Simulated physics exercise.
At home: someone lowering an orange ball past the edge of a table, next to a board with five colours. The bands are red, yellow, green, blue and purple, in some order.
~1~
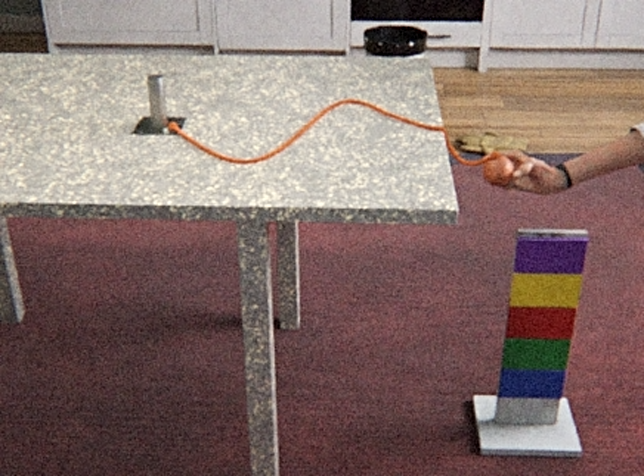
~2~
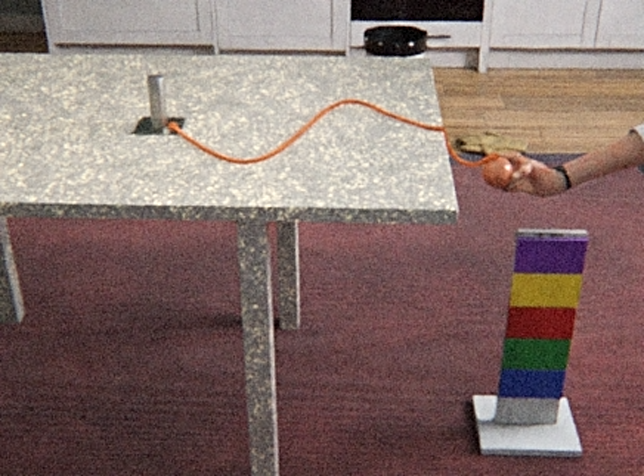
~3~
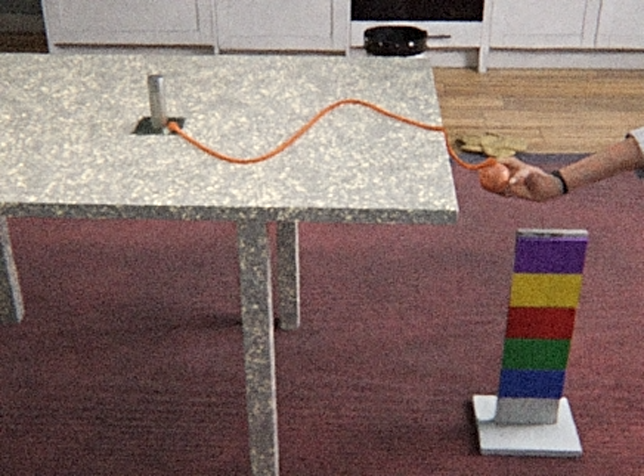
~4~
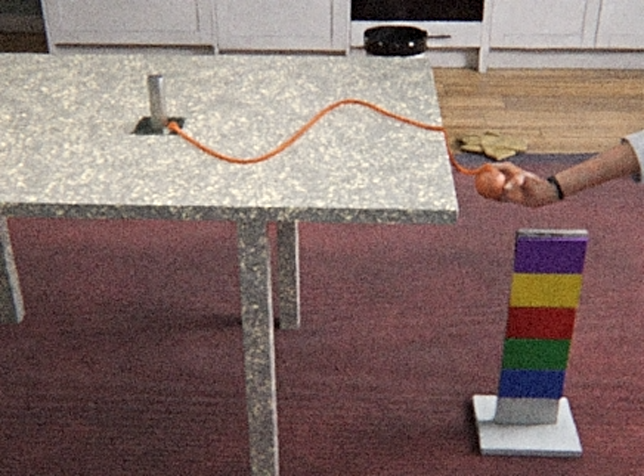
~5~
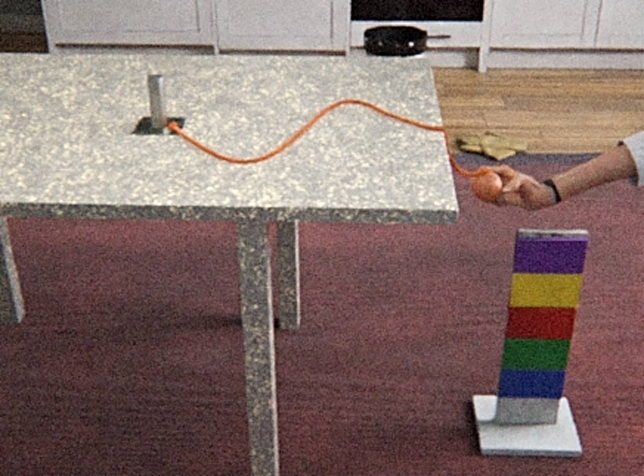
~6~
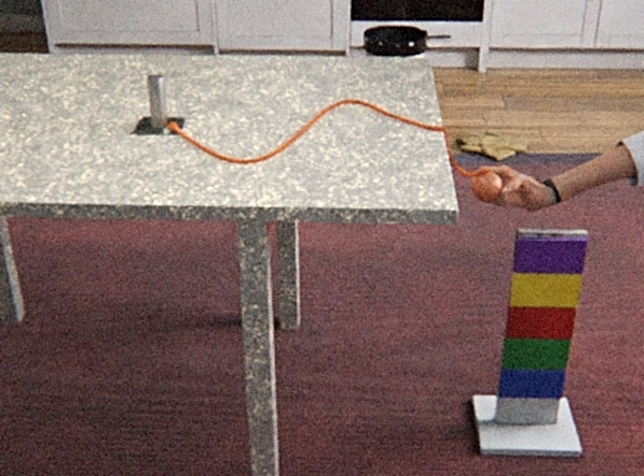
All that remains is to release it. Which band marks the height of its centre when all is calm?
The cord holds its middle at green.
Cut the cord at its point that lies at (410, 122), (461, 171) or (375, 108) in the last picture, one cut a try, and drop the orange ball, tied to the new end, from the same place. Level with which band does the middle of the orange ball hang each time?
Try by try: Purple; red; none, it hangs higher.
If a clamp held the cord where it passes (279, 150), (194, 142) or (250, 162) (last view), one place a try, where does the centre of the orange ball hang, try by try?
Try by try, around (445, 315), (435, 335) and (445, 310).
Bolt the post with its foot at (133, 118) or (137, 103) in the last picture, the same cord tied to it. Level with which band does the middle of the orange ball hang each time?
Taking them in turn: Red; red.
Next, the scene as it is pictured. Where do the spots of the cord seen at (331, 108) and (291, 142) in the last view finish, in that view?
At (446, 152), then (356, 135).
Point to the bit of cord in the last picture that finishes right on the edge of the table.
That spot is around (328, 110).
Soon after, ball near (426, 338); level with green.
Then, ball near (437, 356); level with green.
At rest, ball near (426, 355); level with green. At green.
